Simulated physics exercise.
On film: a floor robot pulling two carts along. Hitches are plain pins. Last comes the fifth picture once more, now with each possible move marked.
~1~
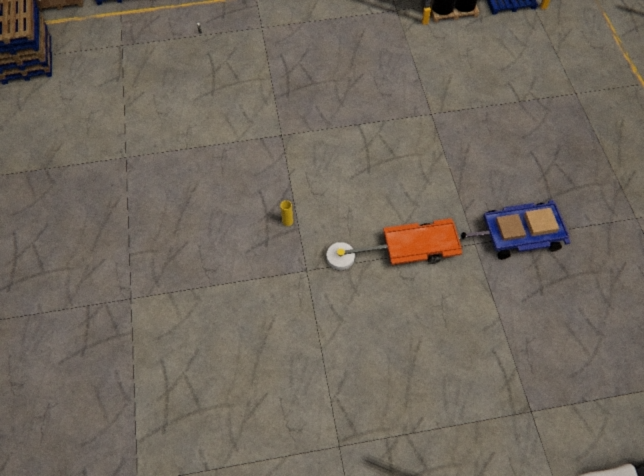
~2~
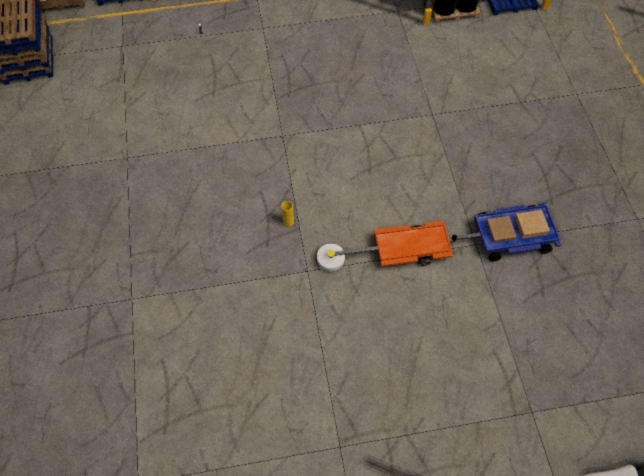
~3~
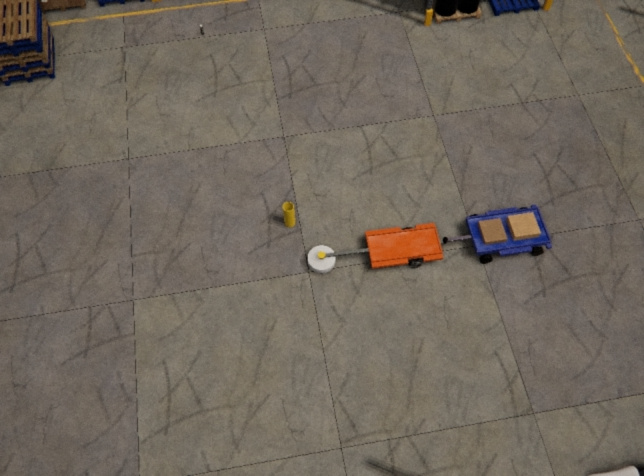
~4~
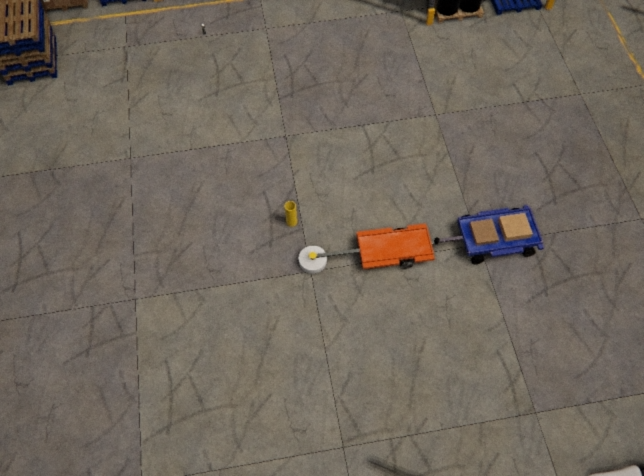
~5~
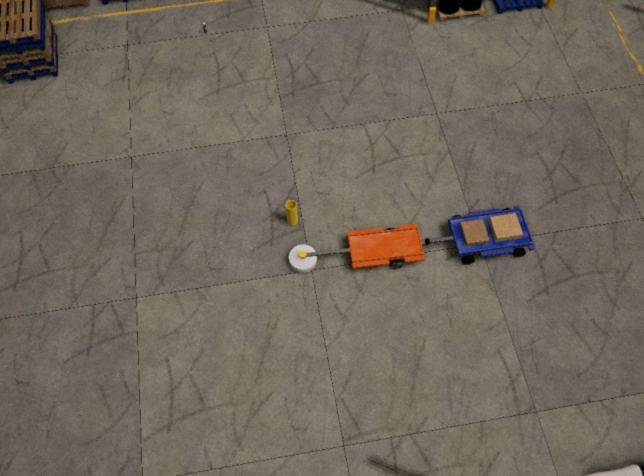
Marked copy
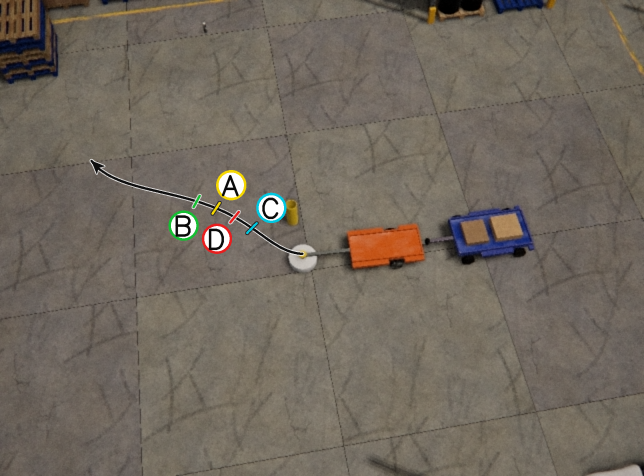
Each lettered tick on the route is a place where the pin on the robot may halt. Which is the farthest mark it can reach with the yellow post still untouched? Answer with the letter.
It can go as far as C.
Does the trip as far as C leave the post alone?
For that mark, yes.
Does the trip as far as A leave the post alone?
No.
On the marked copy, A at (216, 208); B at (197, 201); C at (252, 228); D at (235, 217); the route from (303, 254) via (195, 201) to (91, 161).
With C. Early on, robot (283, 252), last cart (471, 234).
Further on, robot (267, 242), last cart (454, 237).
At the end, robot (253, 232), last cart (438, 240); nothing has been touched.
As for the rest, A is too far, the post has been hit; B is too far, the post has been hit; D is too far, the post has been hit.
